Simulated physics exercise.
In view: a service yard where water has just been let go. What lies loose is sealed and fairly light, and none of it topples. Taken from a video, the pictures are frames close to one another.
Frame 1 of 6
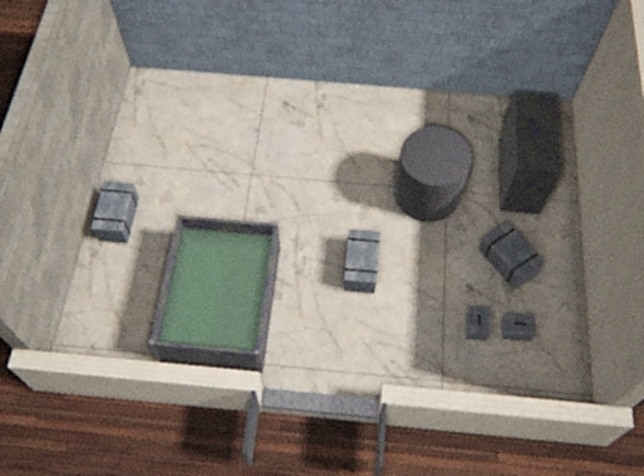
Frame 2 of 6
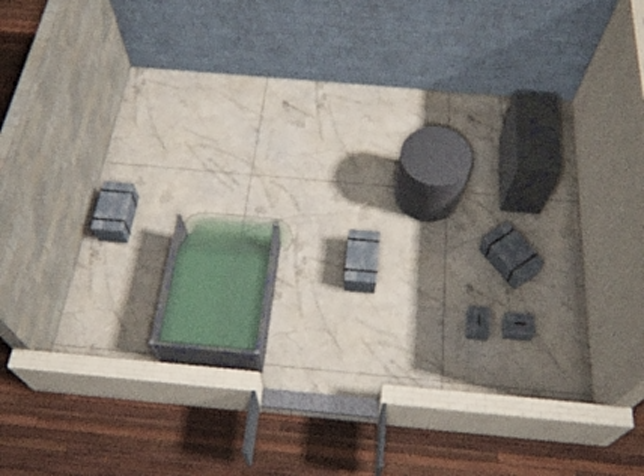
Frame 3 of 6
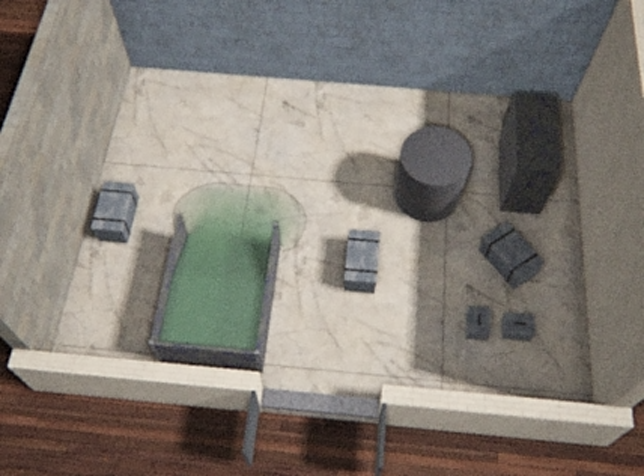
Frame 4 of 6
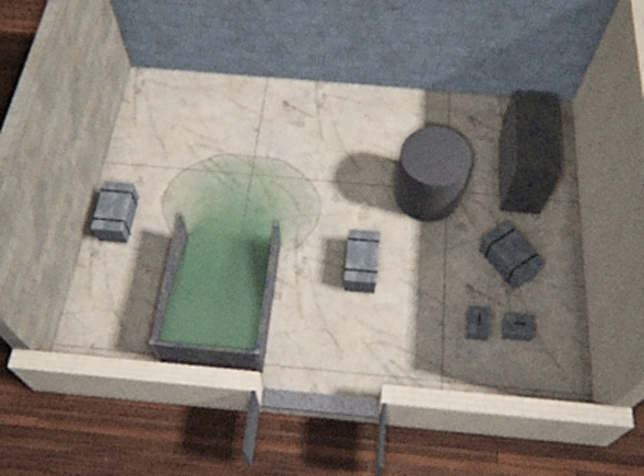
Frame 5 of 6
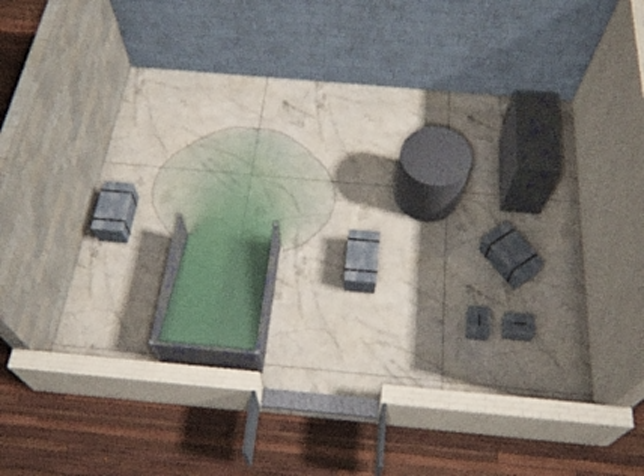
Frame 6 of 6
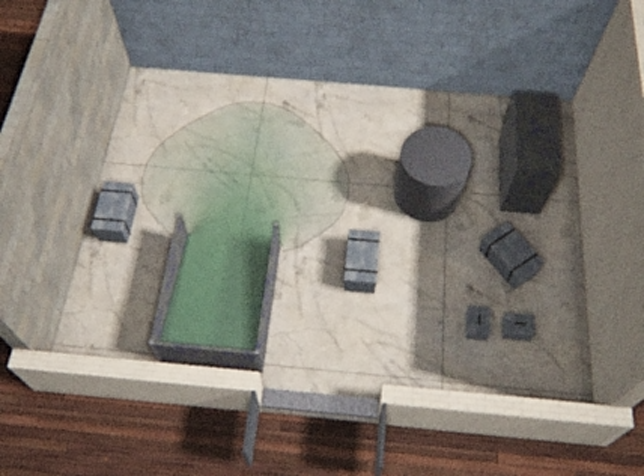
In a walled service yard, the far side of a rectangular tank of green water opens, and the water spreads across the pale floor in a widening, rounded sheet while the surrounding boxes and dark cylinder stay still.
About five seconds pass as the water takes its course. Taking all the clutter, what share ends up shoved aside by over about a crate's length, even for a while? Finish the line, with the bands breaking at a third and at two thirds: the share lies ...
The share lies below a third.
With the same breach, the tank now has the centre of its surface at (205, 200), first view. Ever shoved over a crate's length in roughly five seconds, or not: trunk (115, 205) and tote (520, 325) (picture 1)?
The first one covered the distance, the second fell short.
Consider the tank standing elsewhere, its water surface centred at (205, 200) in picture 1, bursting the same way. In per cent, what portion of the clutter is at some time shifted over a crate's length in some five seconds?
Estimate: Approx. 20 %.
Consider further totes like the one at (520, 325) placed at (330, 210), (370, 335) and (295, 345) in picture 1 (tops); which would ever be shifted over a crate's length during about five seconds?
One by one: Hardly budges; hardly budges; hardly budges.
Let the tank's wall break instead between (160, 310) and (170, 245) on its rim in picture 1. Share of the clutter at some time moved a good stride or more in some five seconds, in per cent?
Roughly 20 per cent.
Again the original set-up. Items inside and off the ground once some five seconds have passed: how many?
Total: 0.
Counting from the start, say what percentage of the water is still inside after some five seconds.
100 in a hundred.
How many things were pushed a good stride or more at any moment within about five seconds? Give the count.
So, 0 of them.
A moment on, 0 of 5 are well off their spots; 0 afloat.
Next, 0 of 5 are well off their spots; 0 afloat.
Later, 0 of 5 are well off their spots; 0 afloat.
In the end, 0 of 5 are well off their spots, and 0 have been at some point; 0 afloat.
